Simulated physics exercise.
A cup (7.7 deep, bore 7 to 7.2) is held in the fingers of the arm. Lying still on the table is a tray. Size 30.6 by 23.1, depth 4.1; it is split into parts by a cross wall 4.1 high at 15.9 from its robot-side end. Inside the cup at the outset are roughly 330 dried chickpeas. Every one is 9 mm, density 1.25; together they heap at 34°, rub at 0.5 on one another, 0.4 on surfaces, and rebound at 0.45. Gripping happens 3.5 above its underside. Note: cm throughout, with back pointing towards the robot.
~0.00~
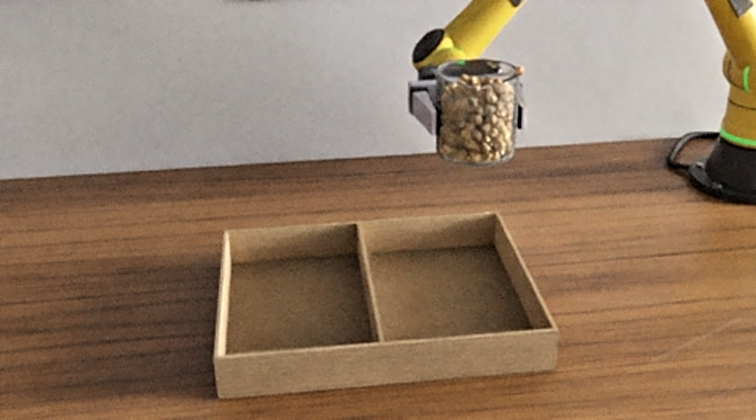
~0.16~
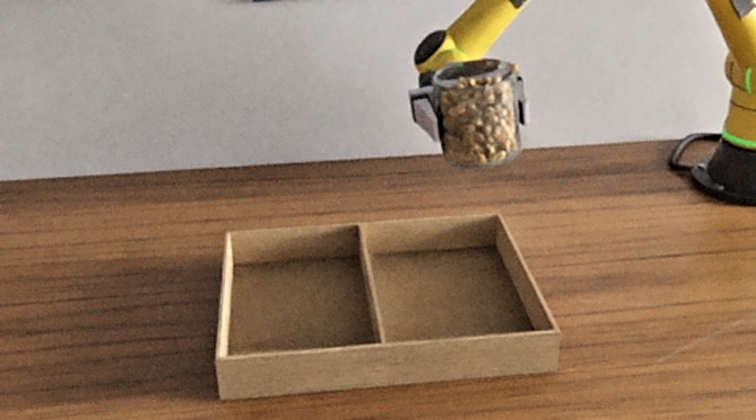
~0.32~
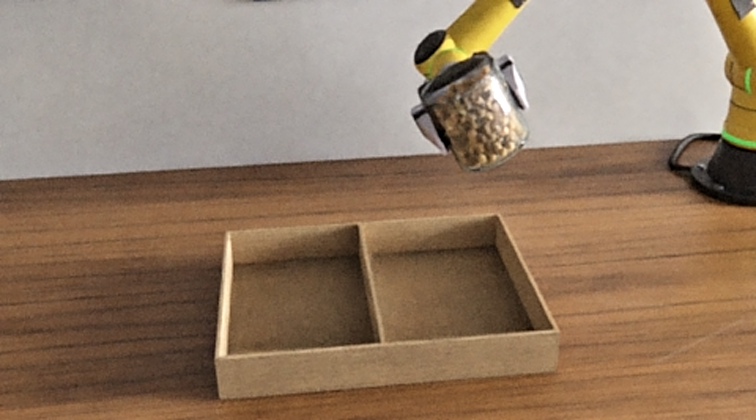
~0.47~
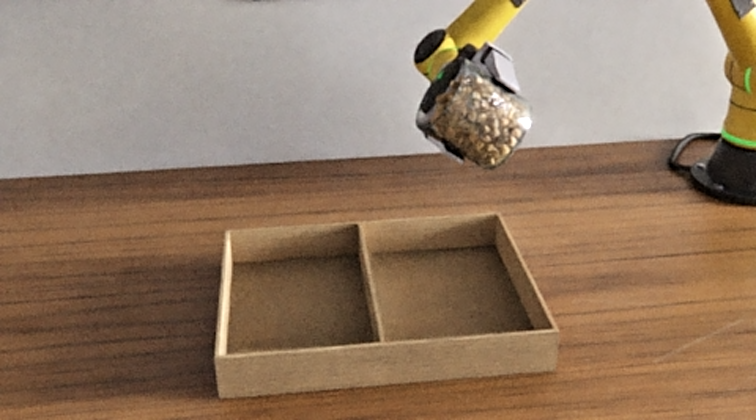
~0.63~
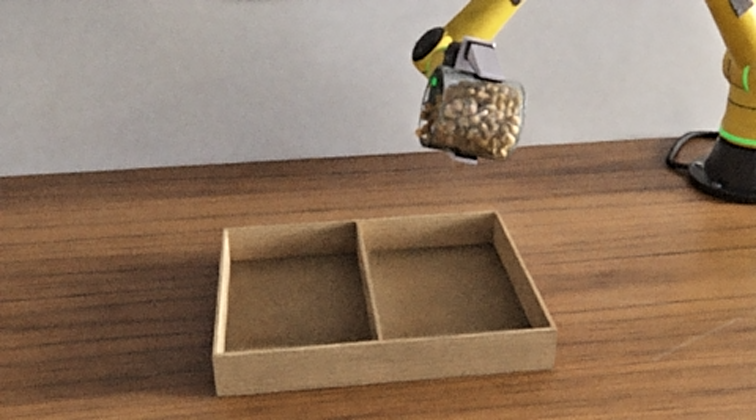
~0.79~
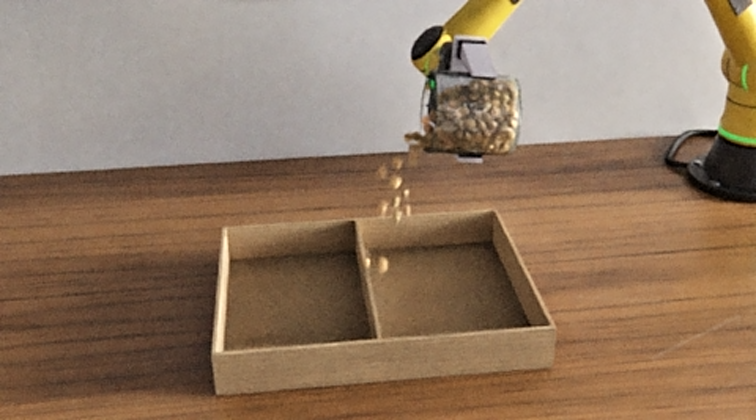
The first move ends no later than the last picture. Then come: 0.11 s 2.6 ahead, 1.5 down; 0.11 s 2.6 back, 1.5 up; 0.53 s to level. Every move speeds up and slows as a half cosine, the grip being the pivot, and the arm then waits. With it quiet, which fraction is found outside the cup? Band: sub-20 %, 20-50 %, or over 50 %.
Band: 20-50 %.
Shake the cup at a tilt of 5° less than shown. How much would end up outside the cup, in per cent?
In that case roughly 25 per cent.
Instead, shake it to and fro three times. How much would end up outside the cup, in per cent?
55 per cent or so.
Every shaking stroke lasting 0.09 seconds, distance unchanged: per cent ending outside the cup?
35 %.
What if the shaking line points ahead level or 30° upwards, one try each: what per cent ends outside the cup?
You'd get some 45 per cent with the first setting and some 50 per cent with the second.
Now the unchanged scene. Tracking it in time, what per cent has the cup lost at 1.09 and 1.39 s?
30, then 30.
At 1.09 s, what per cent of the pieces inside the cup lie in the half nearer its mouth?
That share comes to roughly 45 percent.
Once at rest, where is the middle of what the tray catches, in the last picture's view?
Approximately (381, 299) in pixels.
After 1.09 s, tilted 78° forward, highest piece 22 above the table; 236 in the cup, 29 in the far-side part, 22 in the robot-side part, 45 in flight or on a rim.
After 1.39 s, tilted 15° forward, highest piece 25 above the table; 229 in the cup, 59 in the robot-side part, 41 in the far-side part, 3 in flight or on a rim.
After 1.74 s, level, highest piece 24 above the table; 229 in the cup, 62 in the robot-side part, 41 in the far-side part.
After 2.79 s, level, highest piece 24 above the table; 229 in the cup, 62 in the robot-side part, 41 in the far-side part.
At rest, 229 in the cup, 62 in the robot-side part, 41 in the far-side part. That is 31 % outside the cup.
